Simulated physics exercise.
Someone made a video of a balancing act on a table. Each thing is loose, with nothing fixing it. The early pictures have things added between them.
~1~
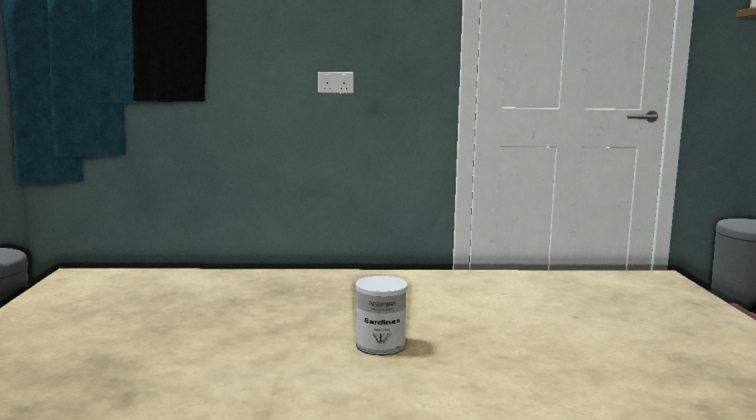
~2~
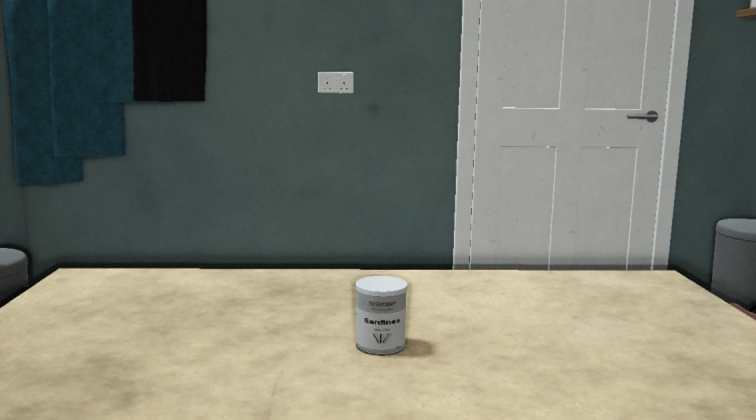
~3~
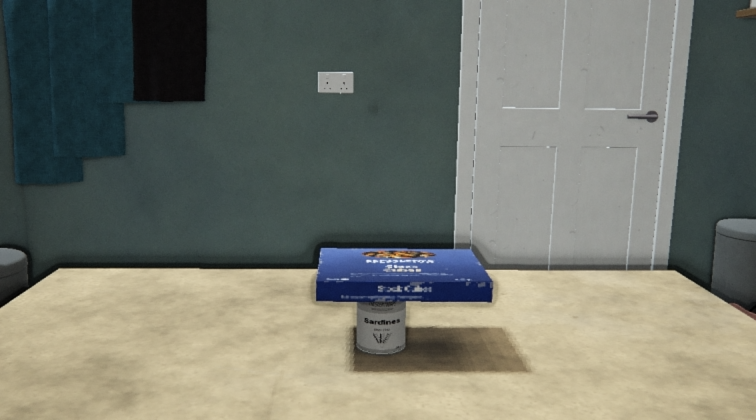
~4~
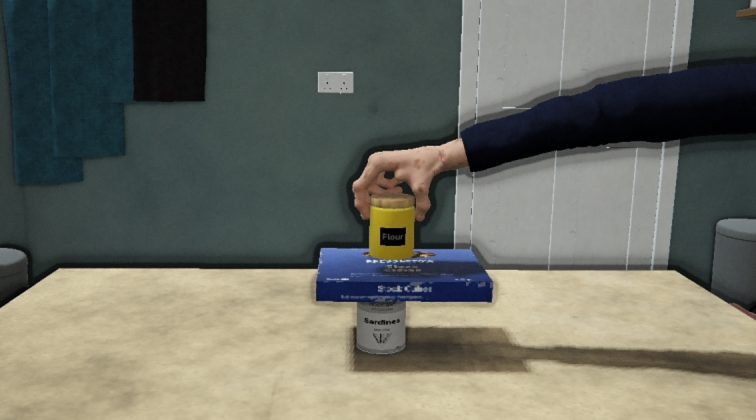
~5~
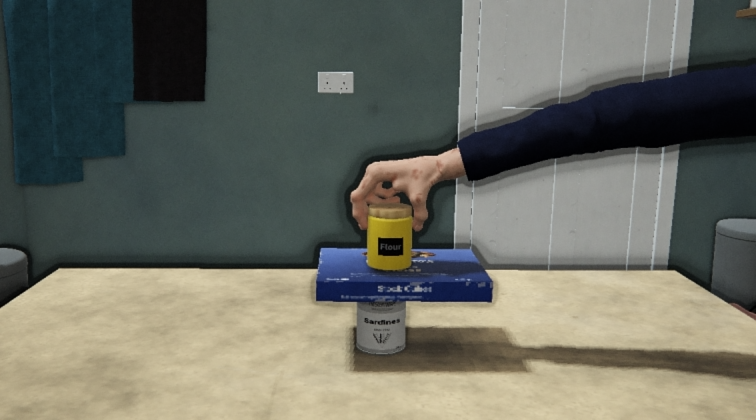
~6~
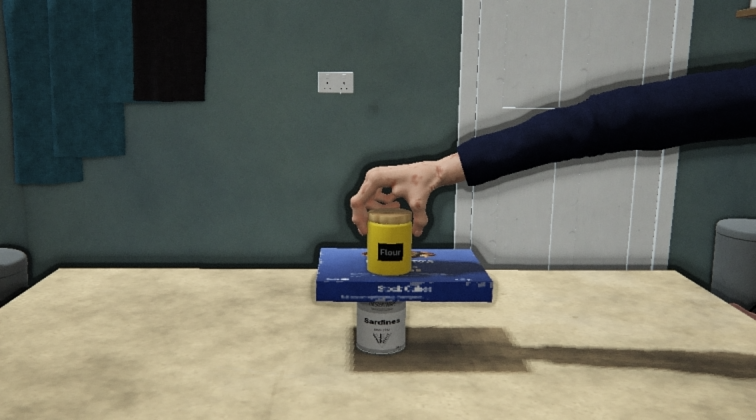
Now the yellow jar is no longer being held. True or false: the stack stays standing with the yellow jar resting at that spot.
True.
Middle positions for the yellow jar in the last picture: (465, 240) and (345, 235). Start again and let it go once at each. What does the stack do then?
Try one, the stack collapses; try two, it stays standing.
Then, 0.20 s on from there, no change.
Then, 0.40 s on from there, yellow jar resting near (390, 241).
In the end, all 3 unmoved. At the end, from the last picture's camera, yellow jar near (390, 241). The stack holds.
